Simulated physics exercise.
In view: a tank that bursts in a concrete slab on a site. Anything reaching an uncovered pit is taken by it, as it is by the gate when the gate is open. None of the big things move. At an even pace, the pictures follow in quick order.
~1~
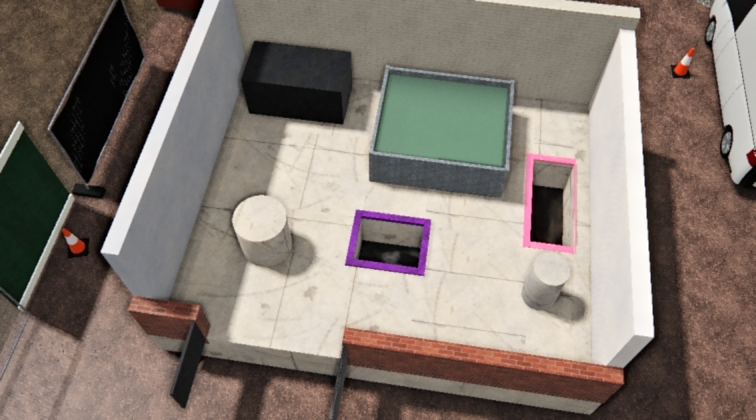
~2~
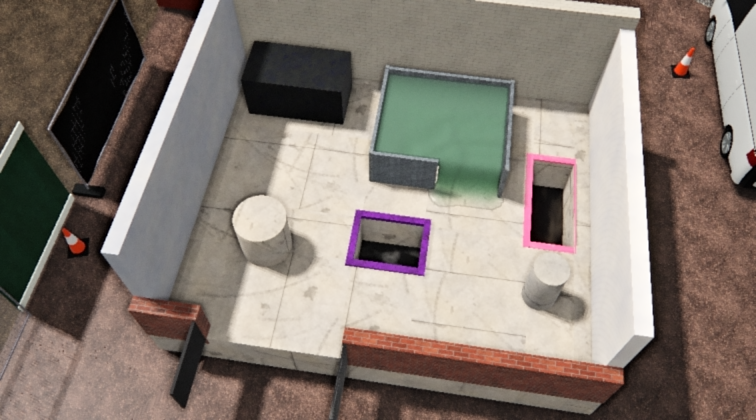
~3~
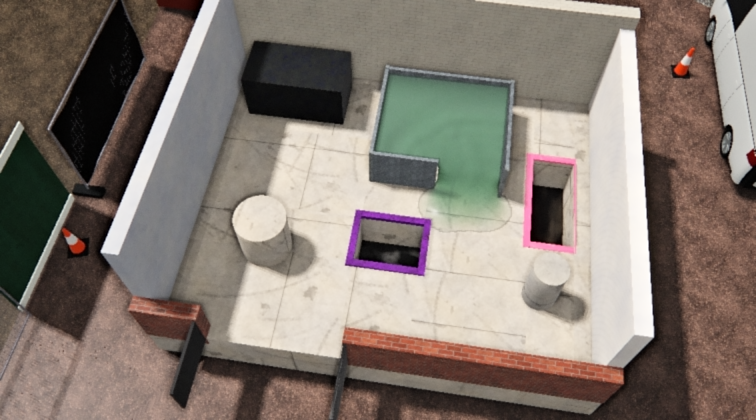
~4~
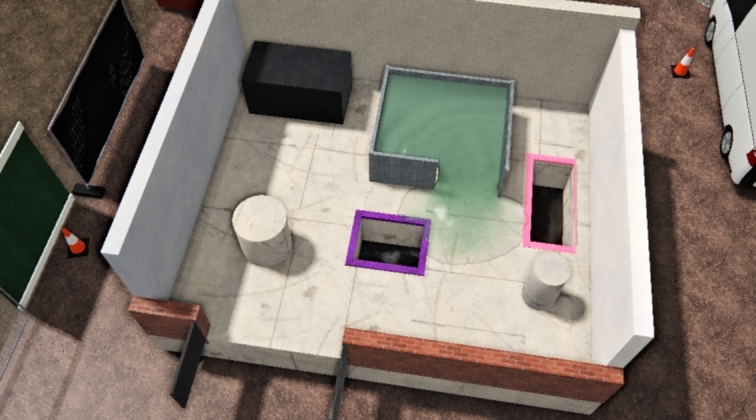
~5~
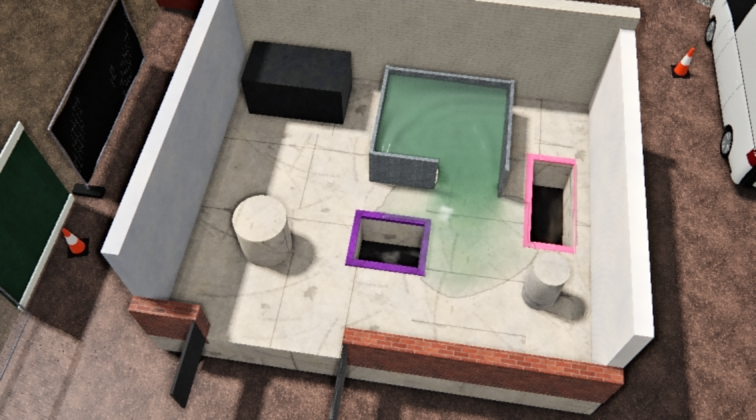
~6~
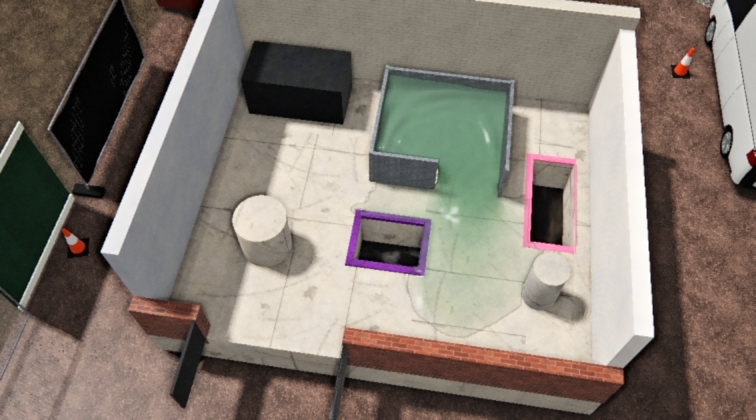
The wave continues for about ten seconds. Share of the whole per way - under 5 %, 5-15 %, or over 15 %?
Gate 5-15 %, purple pit 5-15 %, pink pit over 15 %.
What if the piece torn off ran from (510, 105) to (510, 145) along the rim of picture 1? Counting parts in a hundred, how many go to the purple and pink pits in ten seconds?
Purple 0 %, pink 55 %.
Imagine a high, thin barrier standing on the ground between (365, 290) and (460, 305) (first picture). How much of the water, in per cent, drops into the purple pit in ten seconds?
Purple: 14 %.
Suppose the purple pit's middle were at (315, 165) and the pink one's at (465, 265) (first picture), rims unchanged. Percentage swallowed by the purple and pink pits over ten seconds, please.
The purple pit receives 0 per cent and the pink pit 65 per cent.
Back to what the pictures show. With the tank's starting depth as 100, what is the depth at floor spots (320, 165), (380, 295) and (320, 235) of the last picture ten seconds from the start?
About 8 per cent, then 8 per cent, then 4 per cent.
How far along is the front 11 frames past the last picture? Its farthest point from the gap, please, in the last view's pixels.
My guess is roughly (251, 330).
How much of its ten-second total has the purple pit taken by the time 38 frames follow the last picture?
Approximately 90 per cent.
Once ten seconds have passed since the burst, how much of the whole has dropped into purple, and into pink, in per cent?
Close to 8 in a hundred and 22 in a hundred, in that order.
A moment on, water covers 25 % of the floor; the gate 0 %, the purple pit 2 %, the pink pit 1 %.
Next, water covers 35 % of the floor; the gate 0 %, the purple pit 4 %, the pink pit 2 %.
Then, water covers 50 % of the floor; the gate 1 %, the purple pit 5 %, the pink pit 5 %.
Later, water covers 80 % of the floor; the gate 4 %, the purple pit 7 %, the pink pit 15 %.
In the end, water covers 90 % of the floor; the gate 10 %, the purple pit 8 %, the pink pit 23 %.
